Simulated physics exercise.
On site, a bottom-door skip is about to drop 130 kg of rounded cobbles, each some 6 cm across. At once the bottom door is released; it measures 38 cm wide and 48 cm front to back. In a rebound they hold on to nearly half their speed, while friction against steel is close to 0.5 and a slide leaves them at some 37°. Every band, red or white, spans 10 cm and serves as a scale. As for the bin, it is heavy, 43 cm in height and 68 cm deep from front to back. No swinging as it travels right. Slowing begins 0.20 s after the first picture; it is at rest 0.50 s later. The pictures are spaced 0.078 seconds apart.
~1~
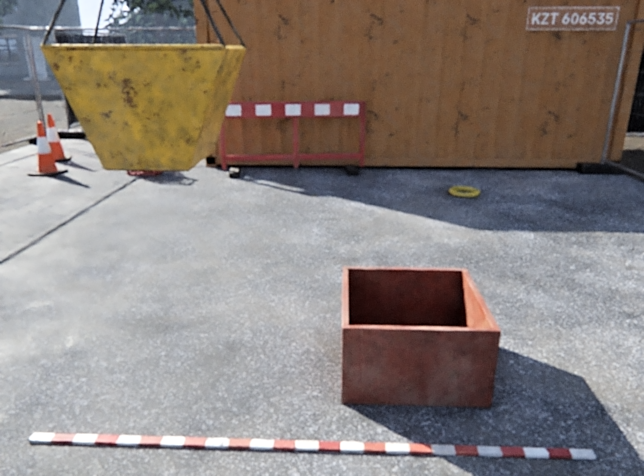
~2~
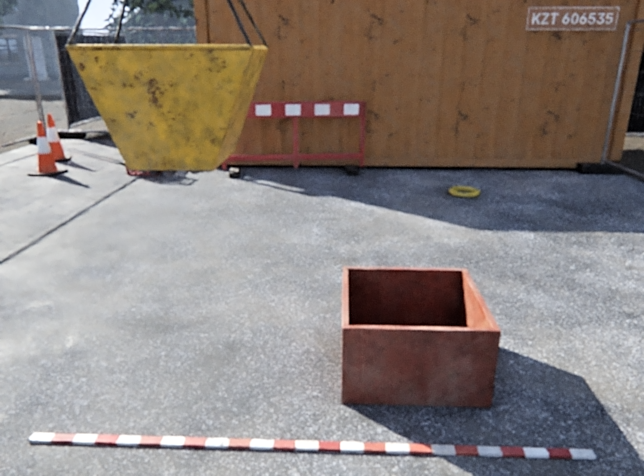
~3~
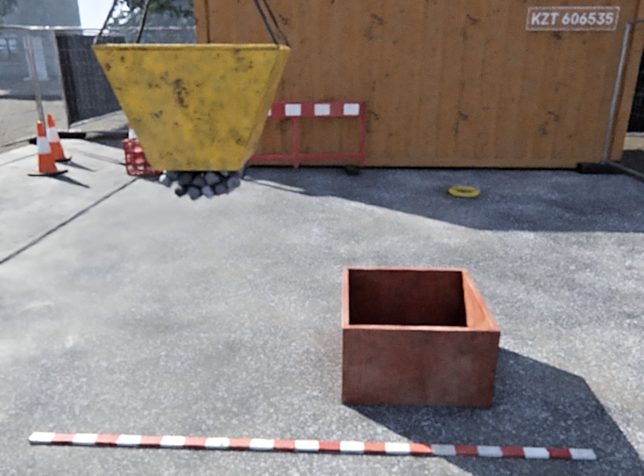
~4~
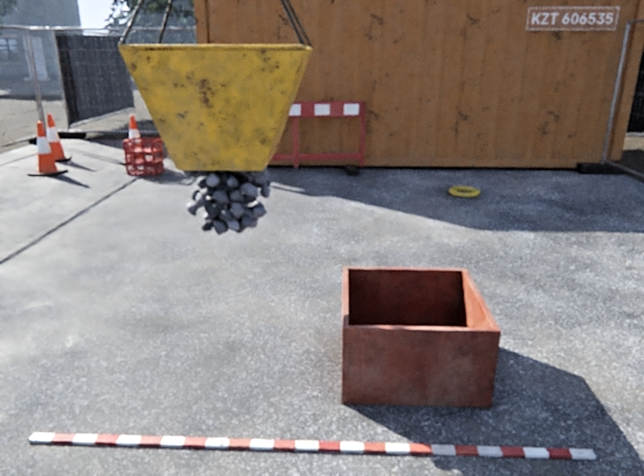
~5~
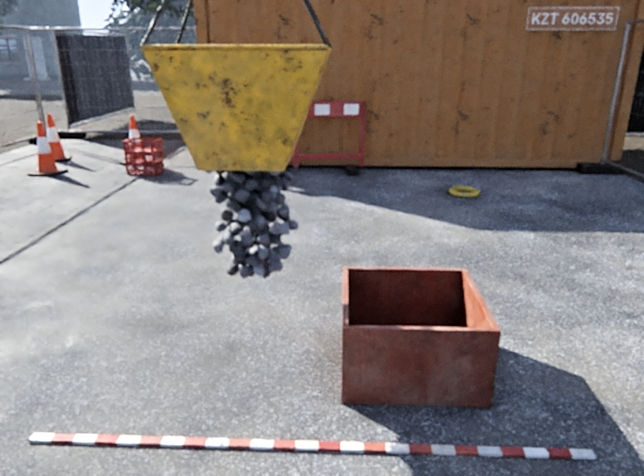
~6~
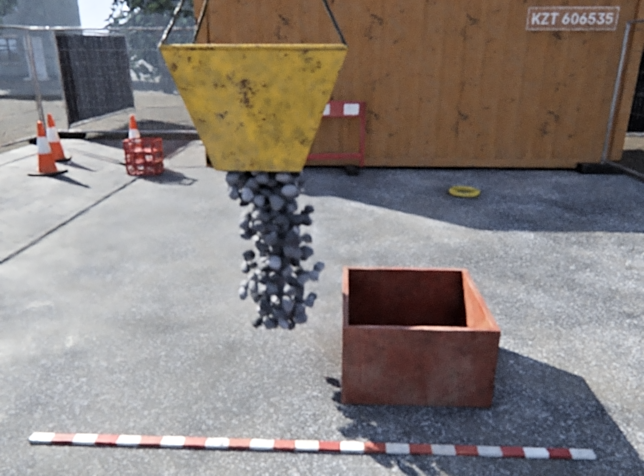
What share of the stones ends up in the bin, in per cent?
About 4 per cent.
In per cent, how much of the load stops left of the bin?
About 90 percent.
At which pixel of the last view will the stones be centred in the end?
Near (297, 356).
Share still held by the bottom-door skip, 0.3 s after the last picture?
I'd say it holds close to 0 percent.
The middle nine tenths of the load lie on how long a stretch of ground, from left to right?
It covers roughly 90 centimetres from left to right.
Then, 0.3 s after the last picture, 0 % in the bottom-door skip, 98 % falling or lying left of the bin, 2 % falling or lying in the bin; the stones farthest right are at (373, 297).
Then, 0.7 s after the last picture, 0 % in the bottom-door skip, 94 % falling or lying left of the bin, 4 % falling or lying in the bin, 2 % falling or lying beside or right of the bin; the stones farthest right are at (451, 342).
Then, 1.3 s after the last picture, 0 % in the bottom-door skip, 92 % falling or lying left of the bin, 4 % falling or lying in the bin, 4 % falling or lying beside or right of the bin; the stones farthest right are at (457, 360).
Then, 2.2 s after the last picture, 0 % in the bottom-door skip, 92 % falling or lying left of the bin, 4 % falling or lying in the bin, 4 % falling or lying beside or right of the bin; the stones farthest right are at (457, 360).
Then, 4.1 s after the last picture, 0 % in the bottom-door skip, 92 % left of the bin, 4 % in the bin, 4 % beside or right of the bin; the stones farthest right are at (457, 360).
